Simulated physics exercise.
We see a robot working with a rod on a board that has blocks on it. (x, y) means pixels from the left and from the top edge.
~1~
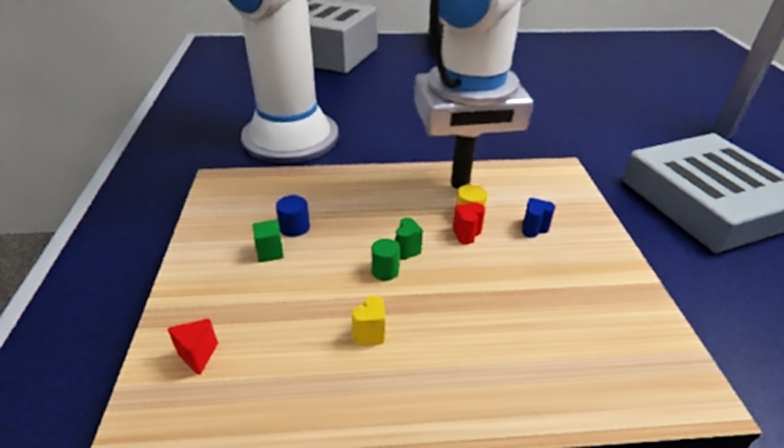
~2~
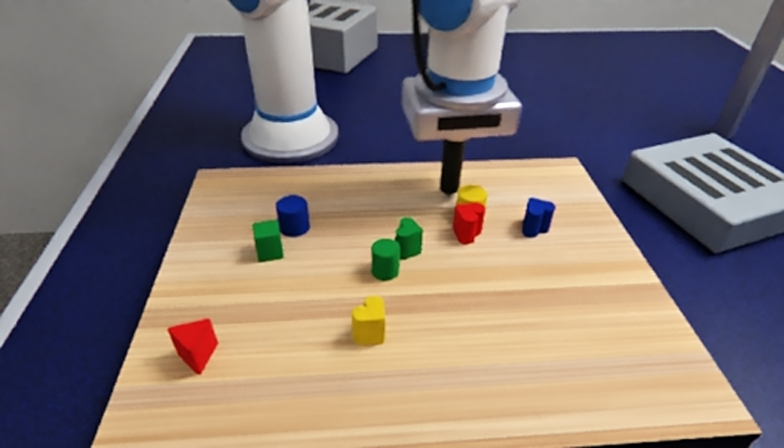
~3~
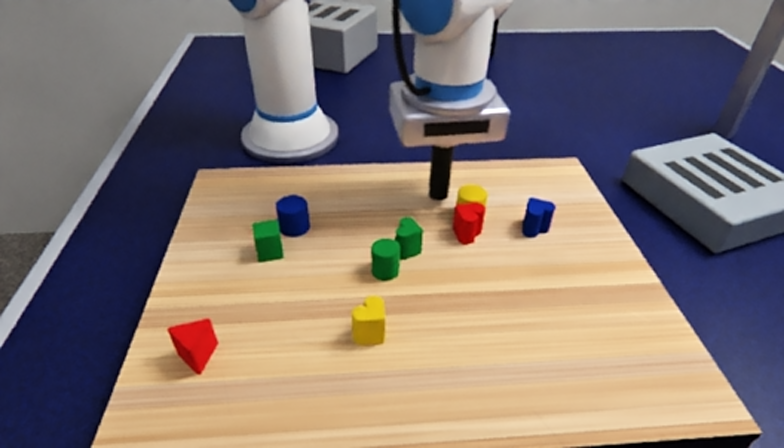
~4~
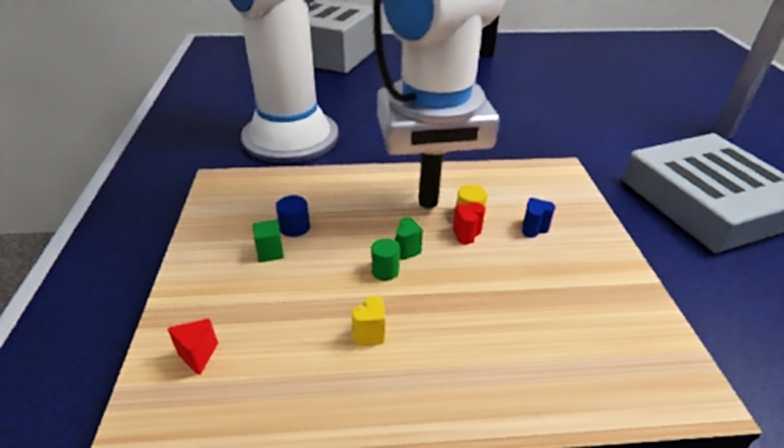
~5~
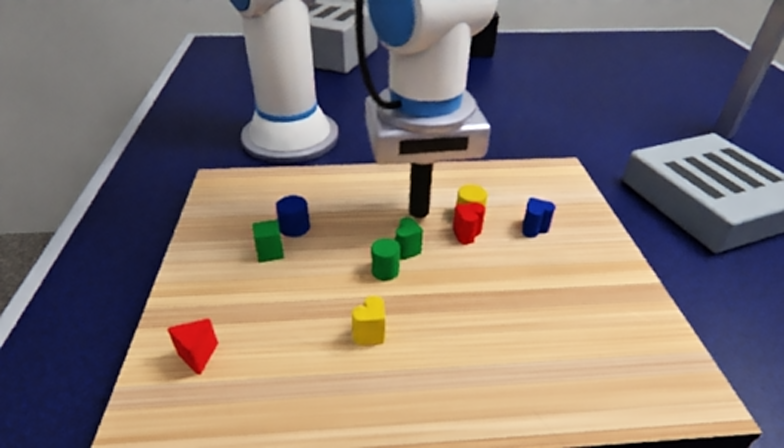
A robot arm holding a black rod moved slowly left and slightly forward over the back of a wooden board, nearing the green heart, while the colored blocks scattered across the board all stayed still.
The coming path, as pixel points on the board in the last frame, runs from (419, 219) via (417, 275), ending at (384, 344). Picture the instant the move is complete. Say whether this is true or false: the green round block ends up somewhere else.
True - the claim holds.
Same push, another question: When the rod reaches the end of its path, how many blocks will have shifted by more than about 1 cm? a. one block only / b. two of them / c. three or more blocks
My pick is c.
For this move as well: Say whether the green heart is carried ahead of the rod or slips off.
Slid away.
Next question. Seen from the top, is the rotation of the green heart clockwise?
Yes, that is what happens.
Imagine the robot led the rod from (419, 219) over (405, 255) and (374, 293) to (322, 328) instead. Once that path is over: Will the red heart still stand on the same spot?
It seems so.
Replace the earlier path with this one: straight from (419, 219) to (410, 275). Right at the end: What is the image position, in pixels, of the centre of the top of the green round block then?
It will end up at (375, 258).
The first path, step by step. One third of the way, rod (418, 248); green round block (376, 256); green heart (403, 245).
Two thirds of the way, rod (413, 291); green round block (364, 264); green heart (385, 282), turned 65° clockwise.
At the end, rod (384, 337); yellow heart (355, 317); green round block (364, 264); green heart (371, 289), turned 105° clockwise; red heart in place.
